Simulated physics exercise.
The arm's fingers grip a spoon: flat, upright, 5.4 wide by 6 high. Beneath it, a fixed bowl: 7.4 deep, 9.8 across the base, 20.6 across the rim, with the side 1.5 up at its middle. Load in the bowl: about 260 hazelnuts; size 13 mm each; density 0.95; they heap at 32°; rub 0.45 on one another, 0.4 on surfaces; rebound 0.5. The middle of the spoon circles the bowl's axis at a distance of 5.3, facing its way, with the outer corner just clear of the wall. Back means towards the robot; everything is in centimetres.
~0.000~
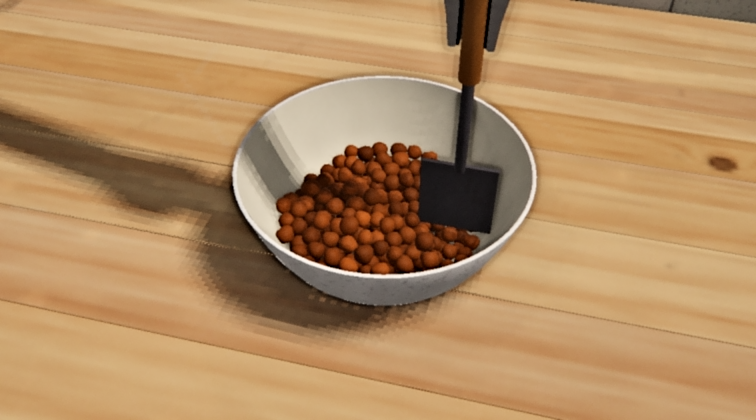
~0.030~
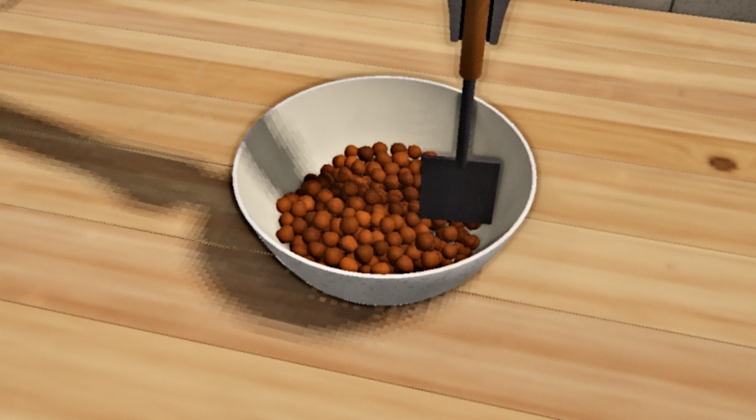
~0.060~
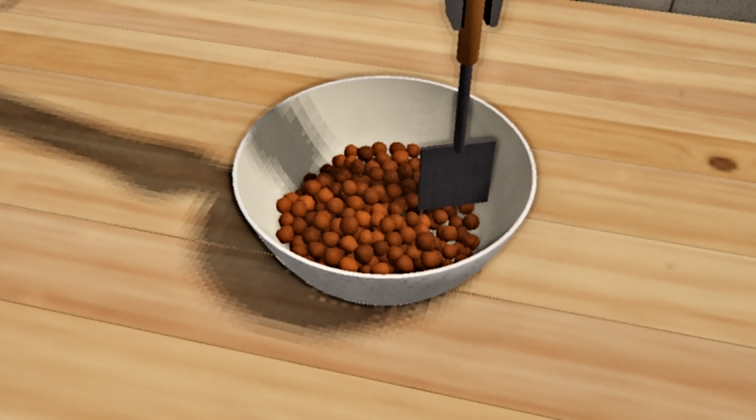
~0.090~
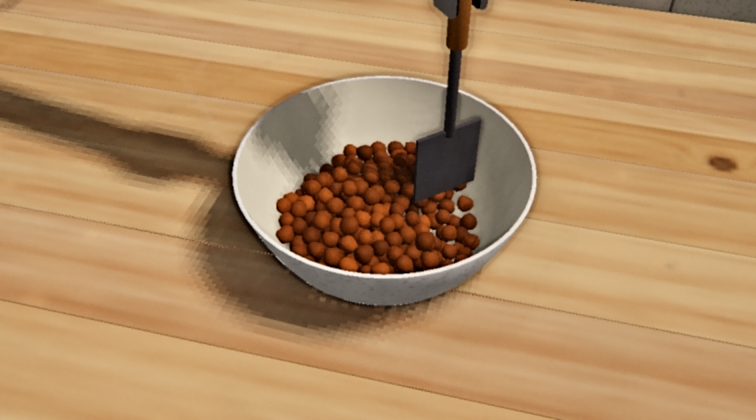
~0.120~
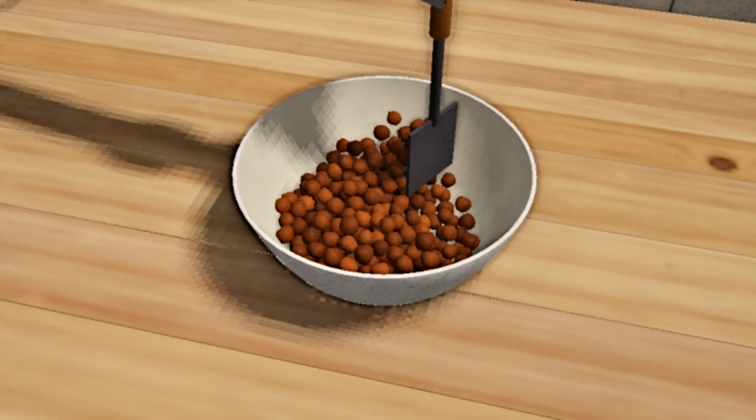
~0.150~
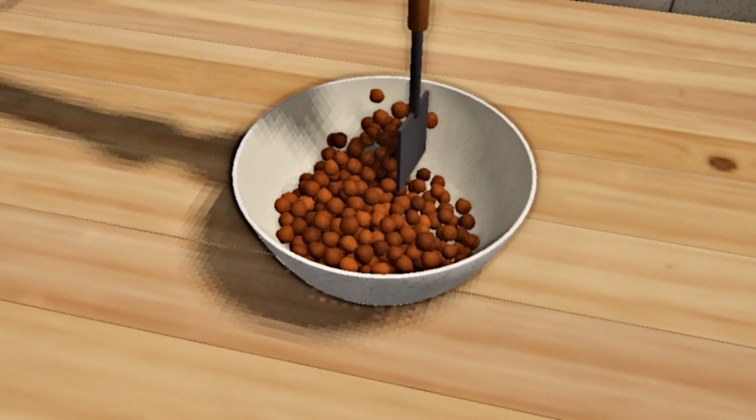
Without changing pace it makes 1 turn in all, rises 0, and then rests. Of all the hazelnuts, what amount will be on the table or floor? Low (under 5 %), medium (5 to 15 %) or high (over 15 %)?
Medium - 5 to 15 %.
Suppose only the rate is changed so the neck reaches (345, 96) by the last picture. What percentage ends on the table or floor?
It comes to around 30 percent.
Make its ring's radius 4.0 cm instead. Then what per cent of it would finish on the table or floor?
Some 0 percent would.
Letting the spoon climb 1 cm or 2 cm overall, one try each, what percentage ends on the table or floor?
Estimates: 5 % then 0 %.
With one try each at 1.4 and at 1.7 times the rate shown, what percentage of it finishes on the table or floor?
I'd expect about 20 per cent, then about 30 per cent.
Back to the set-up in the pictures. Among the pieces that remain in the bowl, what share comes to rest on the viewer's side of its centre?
I'd put it at roughly 30 per cent.
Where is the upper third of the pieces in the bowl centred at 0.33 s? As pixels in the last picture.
Upper-third centre: Approx. (294, 205) px.
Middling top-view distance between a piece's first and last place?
Roughly 7 cm, measured level.
After 0.33 s, 187° round, highest piece 9 above the table; 258 in the bowl, 1 in flight or on the tool.
After 0.50 s, 294° round, highest piece 10 above the table; 246 in the bowl, 4 on the table or floor, 9 in flight or on the tool.
After 0.79 s, 0° round, highest piece 7 above the table; 235 in the bowl, 24 on the table or floor.
After 1.49 s, 0° round, highest piece 6 above the table; 235 in the bowl, 24 on the table or floor.
In the end, 235 in the bowl, 24 on the table or floor. That is 9 % on the table or floor.
